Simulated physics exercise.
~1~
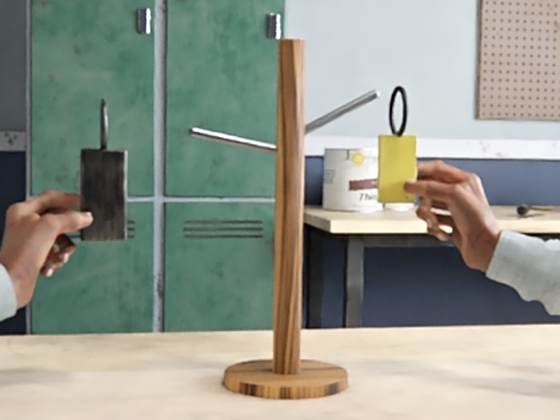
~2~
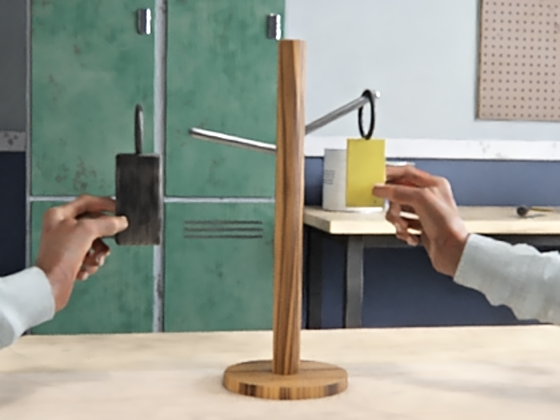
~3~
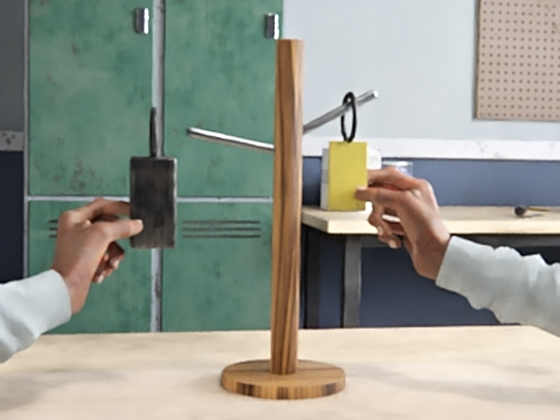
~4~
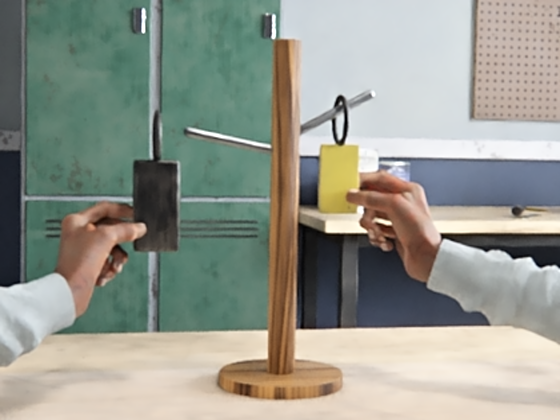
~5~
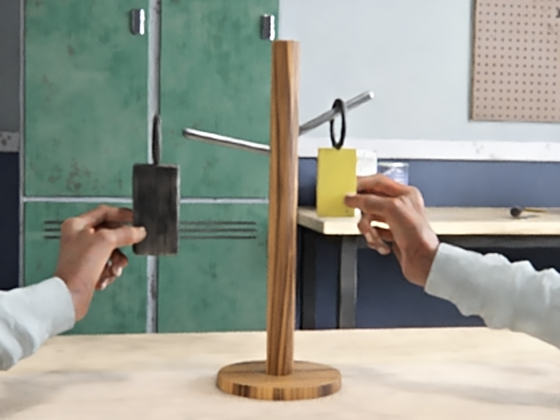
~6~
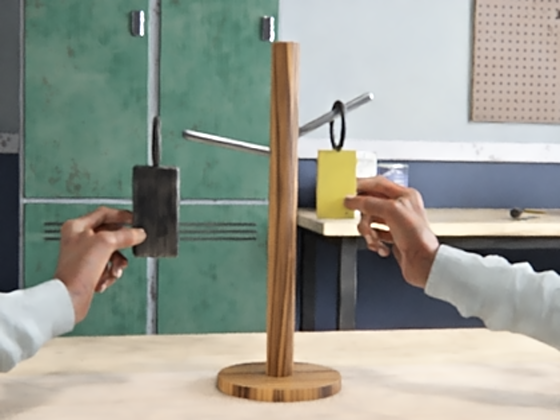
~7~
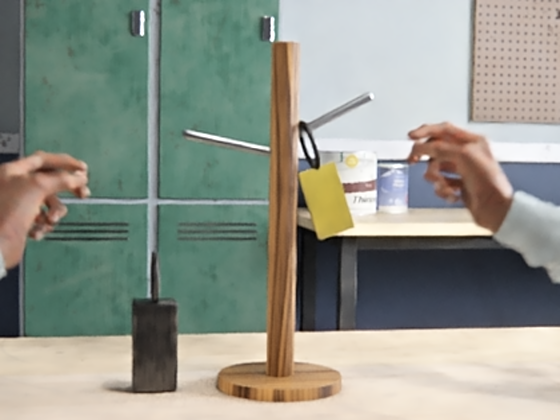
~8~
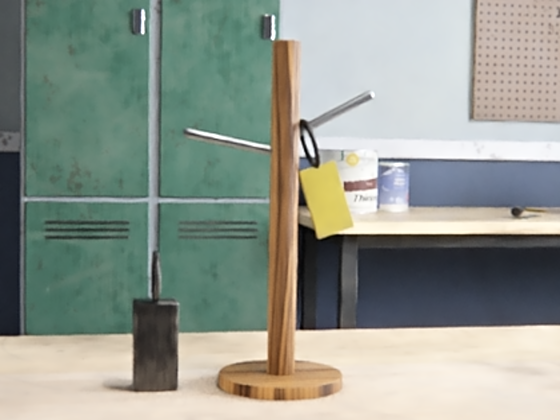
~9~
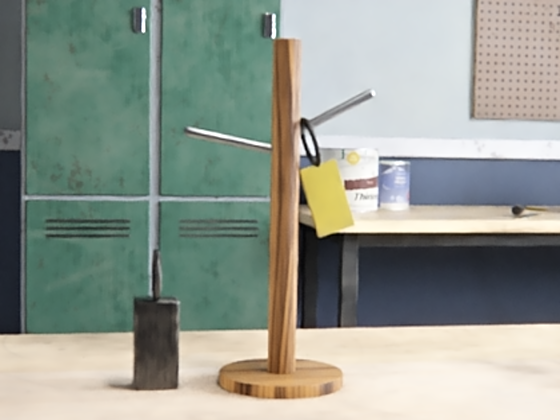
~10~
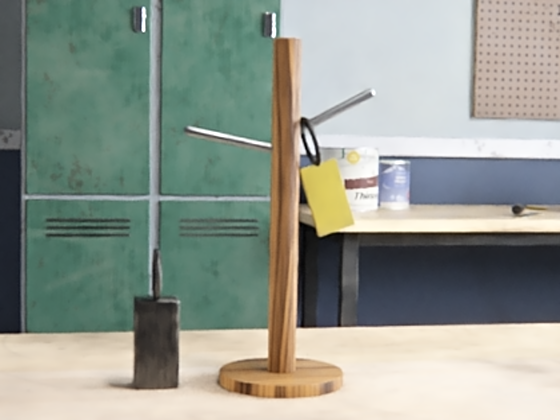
Black pouch and yellow tag brought inward by two hands and released, the pouch dropping upright, the tag hanging tilted from a peg.
